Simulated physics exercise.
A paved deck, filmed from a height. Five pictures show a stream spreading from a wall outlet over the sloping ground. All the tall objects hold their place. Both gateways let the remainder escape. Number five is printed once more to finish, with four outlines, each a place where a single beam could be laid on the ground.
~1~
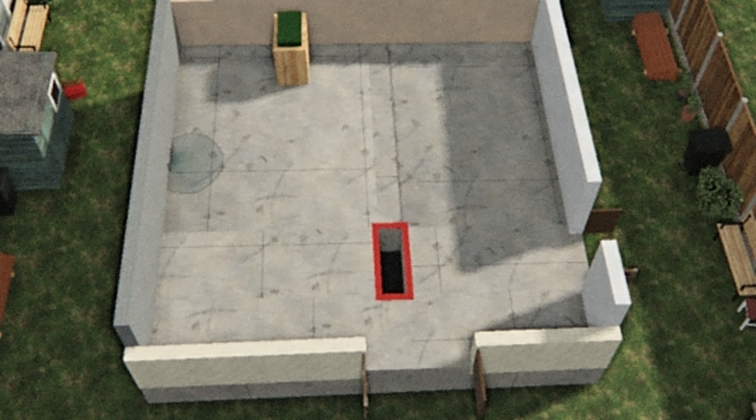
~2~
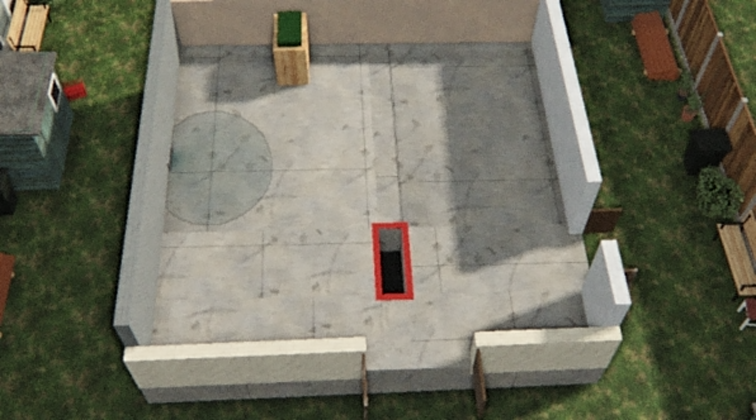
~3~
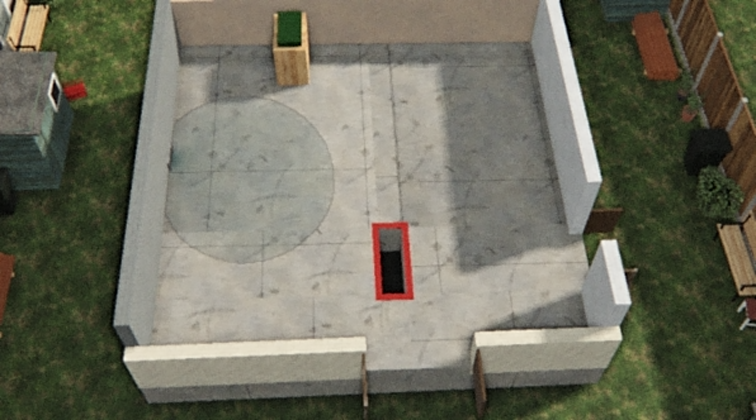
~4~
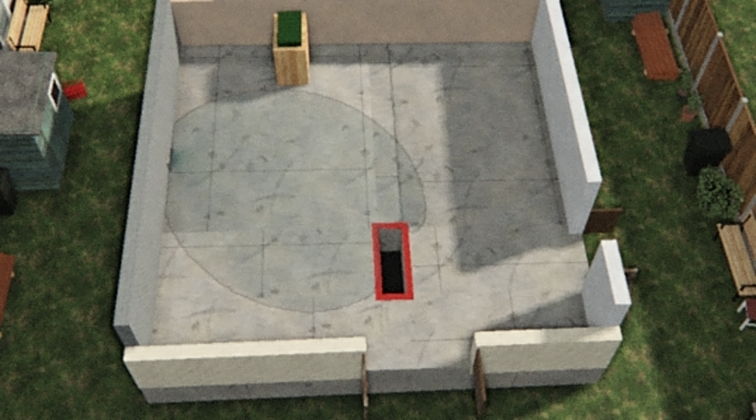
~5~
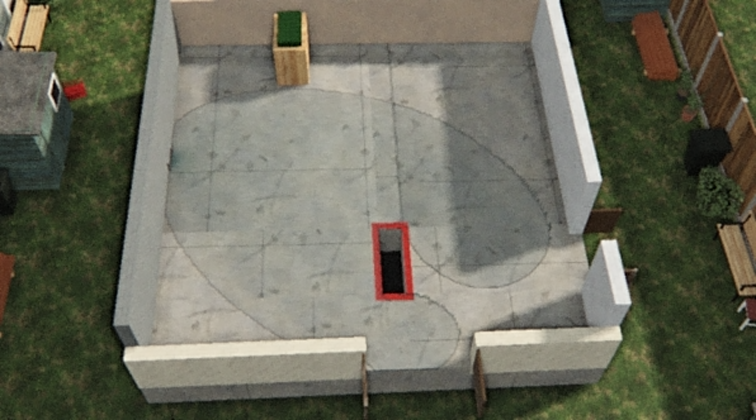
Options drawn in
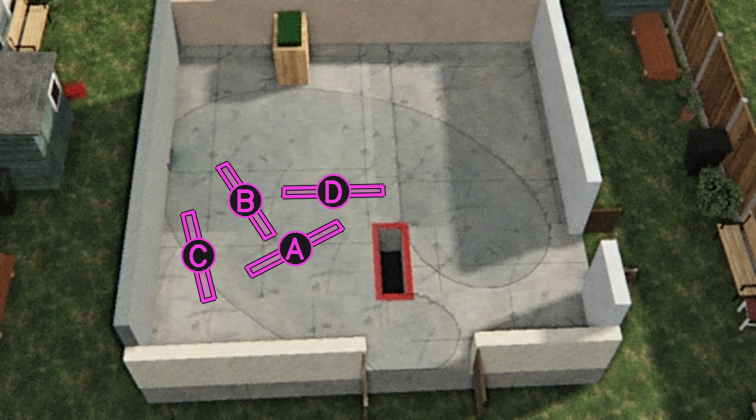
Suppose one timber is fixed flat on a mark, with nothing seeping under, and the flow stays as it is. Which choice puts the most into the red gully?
C works best here.
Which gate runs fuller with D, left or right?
The right gate.
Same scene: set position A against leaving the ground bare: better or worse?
Position A is worse.
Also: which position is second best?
That would be D.
On the marked copy, A from (249, 271) to (339, 225); B from (222, 165) to (269, 236); C from (187, 213) to (208, 299); D from (284, 192) to (382, 190).
With A, about 12 % of the stream runs into the red gully, about 87 % out by the gates.
With B, about 17 % of the stream runs into the red gully, about 83 % out by the gates.
With C, about 35 % of the stream runs into the red gully, about 64 % out by the gates.
With D, about 25 % of the stream runs into the red gully, about 74 % out by the gates.
